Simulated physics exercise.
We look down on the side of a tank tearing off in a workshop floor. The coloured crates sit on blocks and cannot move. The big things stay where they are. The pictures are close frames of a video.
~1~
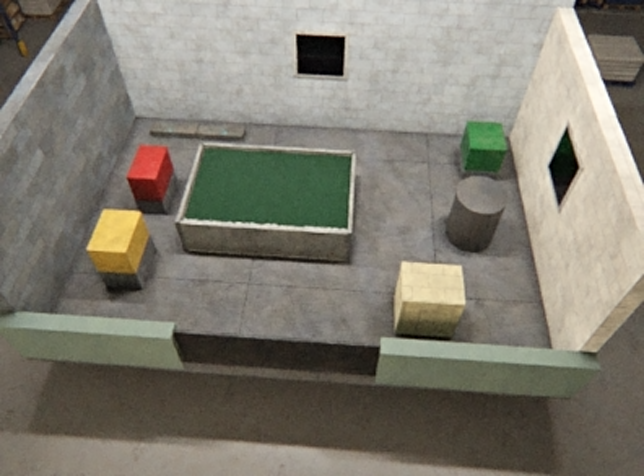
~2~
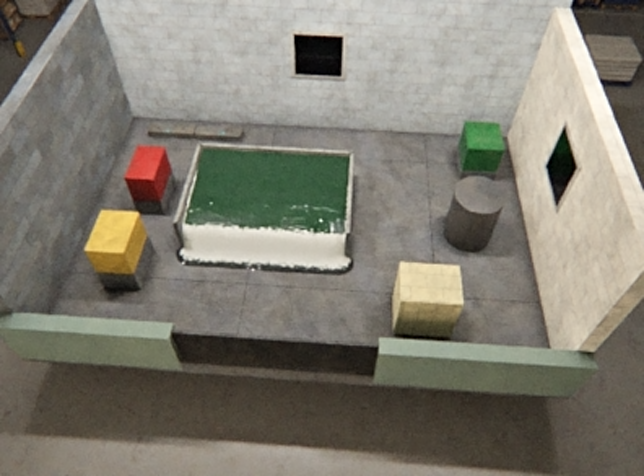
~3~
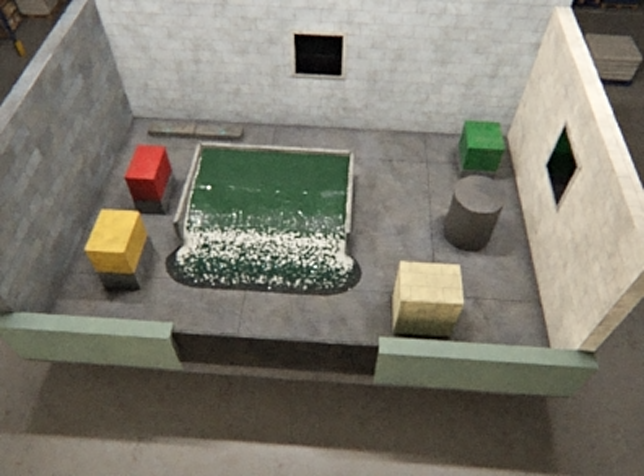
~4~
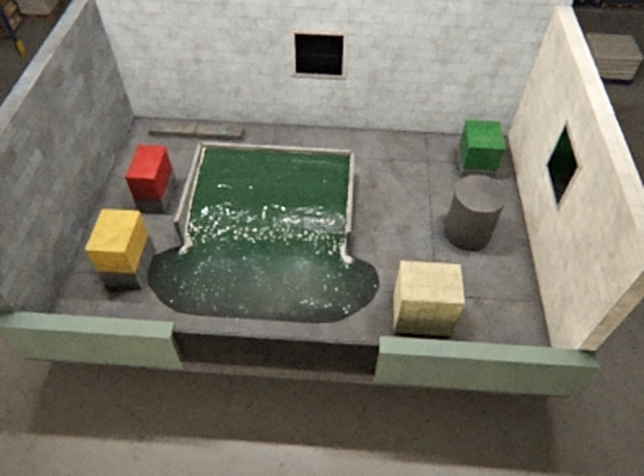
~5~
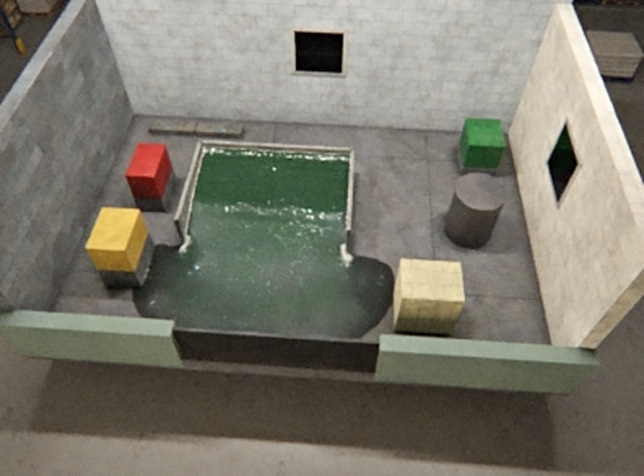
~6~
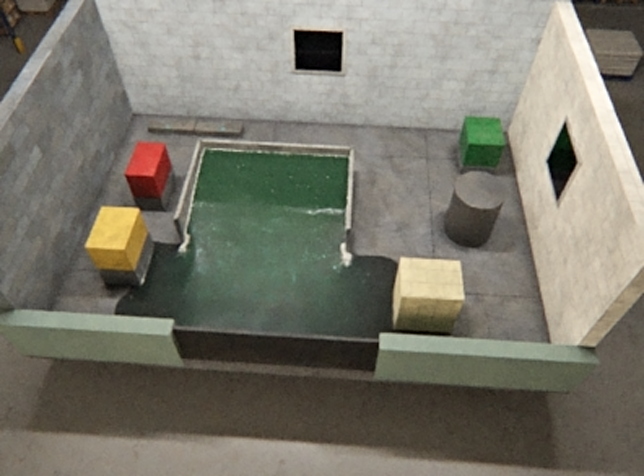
In this clip, the near side of an open tank of green liquid gives way in a walled room, and the liquid pours out in white froth, then spreads across the grey floor between the yellow and cream blocks.
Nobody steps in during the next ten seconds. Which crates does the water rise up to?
One by one: The green crate escapes dry; the yellow crate escapes dry; the red crate escapes dry.
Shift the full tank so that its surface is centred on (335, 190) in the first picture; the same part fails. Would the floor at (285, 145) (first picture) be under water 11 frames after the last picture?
There: No water.
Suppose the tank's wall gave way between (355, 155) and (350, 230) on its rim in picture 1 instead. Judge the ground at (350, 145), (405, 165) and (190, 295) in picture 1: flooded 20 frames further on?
One after the other: Awash, flooded, not flooded.
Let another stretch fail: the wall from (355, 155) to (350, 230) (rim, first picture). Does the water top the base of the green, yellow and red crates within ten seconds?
Green ends up wet; yellow stays dry; red stays dry.
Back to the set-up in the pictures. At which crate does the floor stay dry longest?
I say the green crate.
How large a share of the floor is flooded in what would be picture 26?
About 70 per cent.
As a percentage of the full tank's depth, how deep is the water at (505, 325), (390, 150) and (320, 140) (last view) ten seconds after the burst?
Roughly 12, 16 and 16 per cent, in turn.
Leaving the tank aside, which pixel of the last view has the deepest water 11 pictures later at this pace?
Close to (40, 334).
A moment on, water covers 25 % of the floor; the green crate not reached, the yellow crate water round its plinth, the red crate not reached.
Next, water covers 35 % of the floor; the green crate not reached, the yellow crate water round its plinth, the red crate not reached.
Then, water covers 70 % of the floor; the green crate not reached, the yellow crate water round its plinth, the red crate water round its plinth.
Later, water covers 95 % of the floor; the green crate water round its plinth, the yellow crate water round its plinth, the red crate water round its plinth.
In the end, water covers 100 % of the floor; the green crate stayed above the water, the yellow crate stayed above the water, the red crate stayed above the water.
